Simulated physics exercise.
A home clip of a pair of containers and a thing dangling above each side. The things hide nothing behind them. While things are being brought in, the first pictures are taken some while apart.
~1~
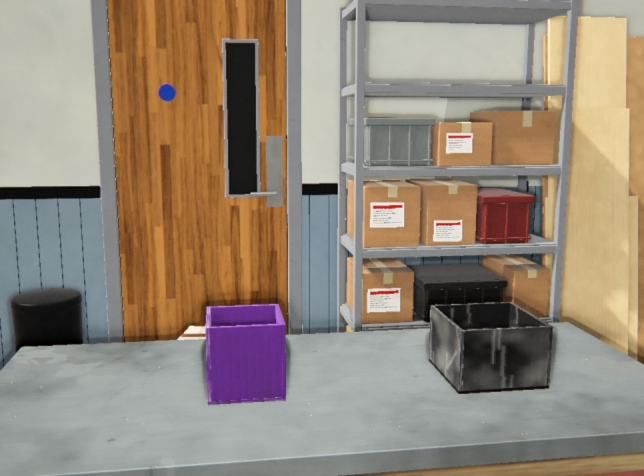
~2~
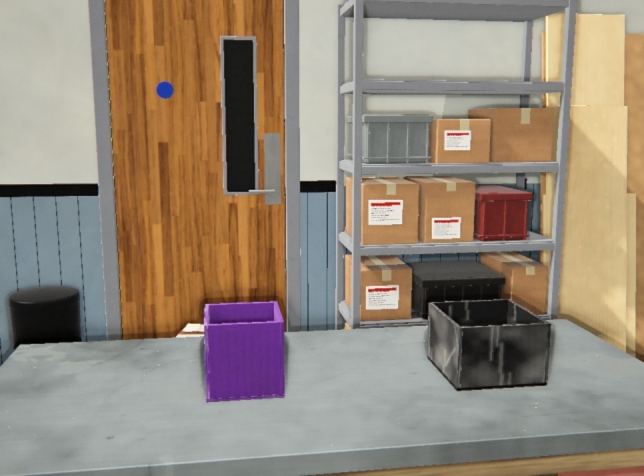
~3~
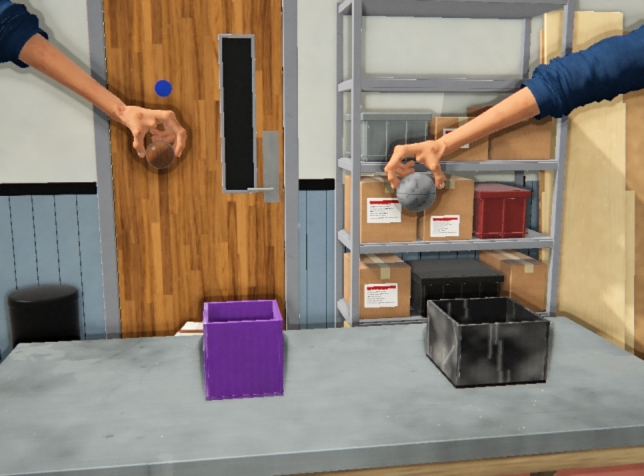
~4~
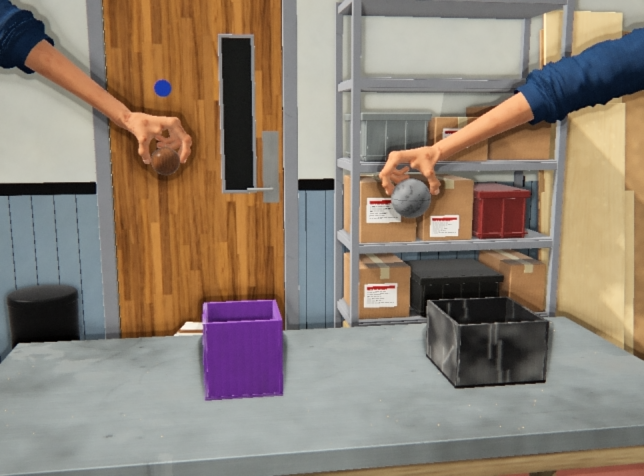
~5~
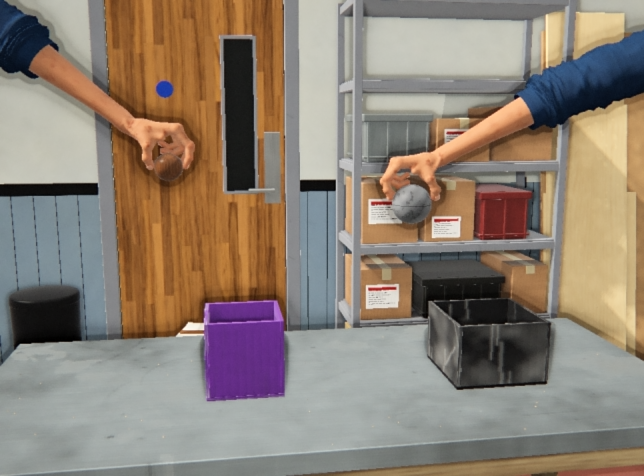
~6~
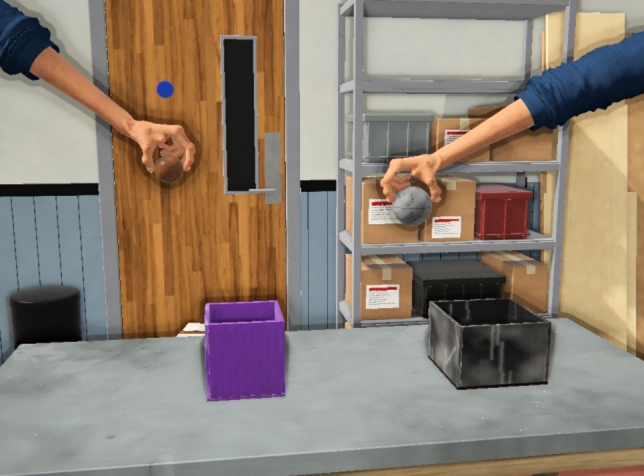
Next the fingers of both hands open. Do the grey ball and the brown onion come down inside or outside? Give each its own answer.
As for where they come down: The grey ball ends up outside; the brown onion ends up outside.
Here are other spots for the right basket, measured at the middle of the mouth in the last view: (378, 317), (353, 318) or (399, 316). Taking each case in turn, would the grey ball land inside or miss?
Falls in; stays out; falls in.
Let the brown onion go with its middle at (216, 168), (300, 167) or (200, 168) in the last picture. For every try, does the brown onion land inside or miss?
Okay, so it makes it in, then it stays out, and then it stays out.
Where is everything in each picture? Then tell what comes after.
In the first frame, left basket (245, 352).
In the second frame, right basket (485, 342).
In the third frame, still on the way; grey ball (416, 192); left basket (243, 348).
In the fourth frame, still on the way; brown onion (166, 161); right basket (484, 340).
In the fifth frame, still on the way; grey ball (412, 204); left basket (244, 349).
In the sixth frame, in place, still held; grey ball (412, 206); brown onion (169, 169); right basket (486, 341).
Then, 0.20 s after the last picture, grey ball falling near (411, 260); brown onion falling near (171, 227).
Then, 0.32 s after the last picture, grey ball down below near (409, 358); brown onion falling near (176, 341).
At rest, the grey ball misses, near (409, 357); the brown onion misses, near (177, 376).
